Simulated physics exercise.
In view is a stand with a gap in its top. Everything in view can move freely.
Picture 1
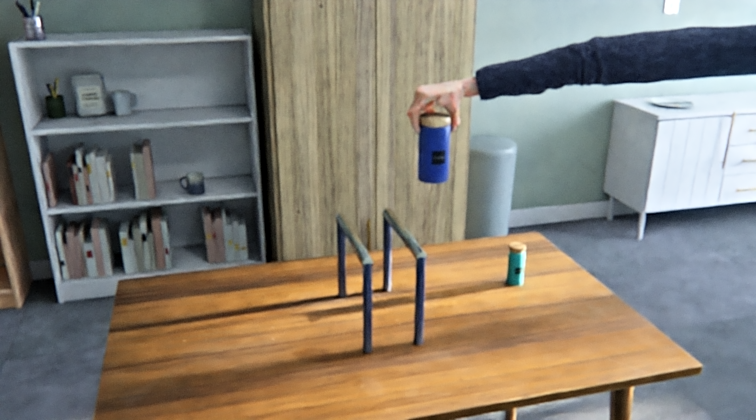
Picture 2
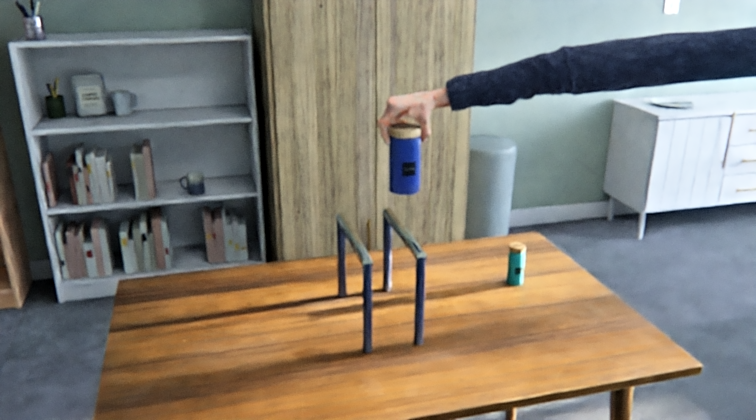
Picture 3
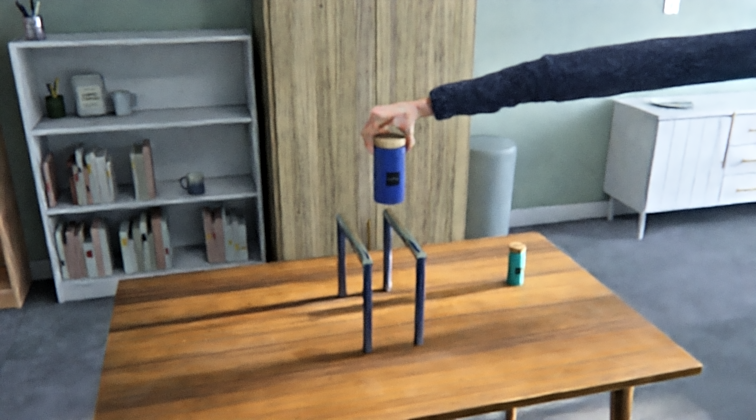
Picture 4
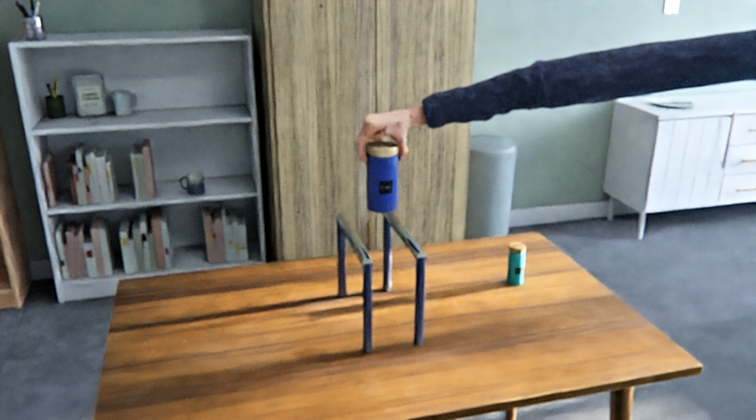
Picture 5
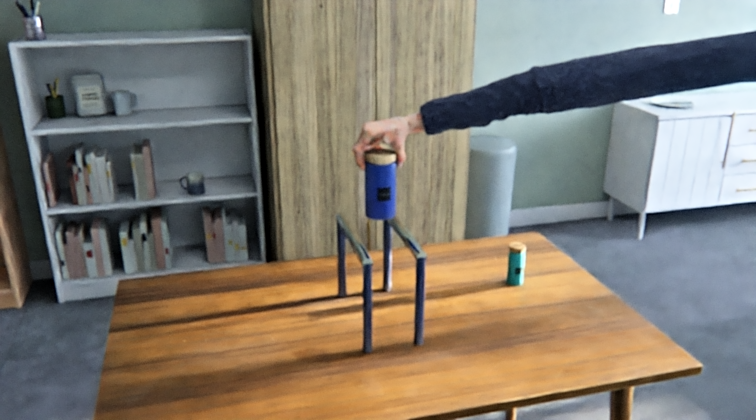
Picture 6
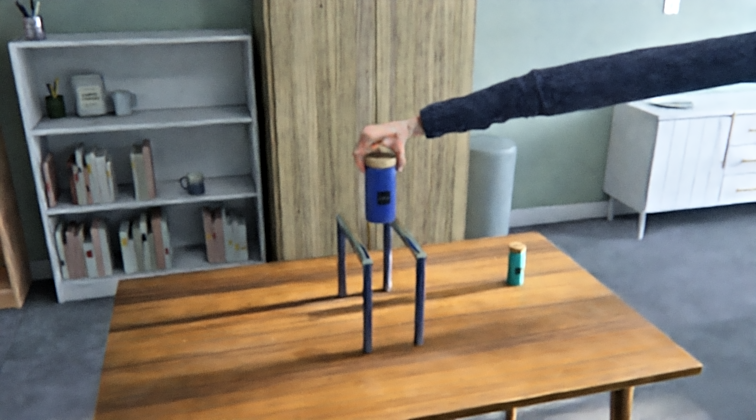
A blue jar with a wooden-looking lid, gripped from above by a hand in a dark sleeve, moves left and slightly down above a wooden table. It slows as it lowers over the gap between two dark rails of a stand, then is held still there, while a turquoise shaker stays put to the right.
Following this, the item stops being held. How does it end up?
I predict it will land on the table.
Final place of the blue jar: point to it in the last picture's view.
Looks like it settles somewhere around (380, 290).
Then, 0.32 s after the last picture, blue jar slid well along near (380, 286).
Then, 0.66 s after the last picture, blue jar slid well along near (380, 290).
At rest, moved from the start, blue jar; turquoise shaker in place. Seen from the same camera at the end, blue jar near (380, 290). The jar drops through.
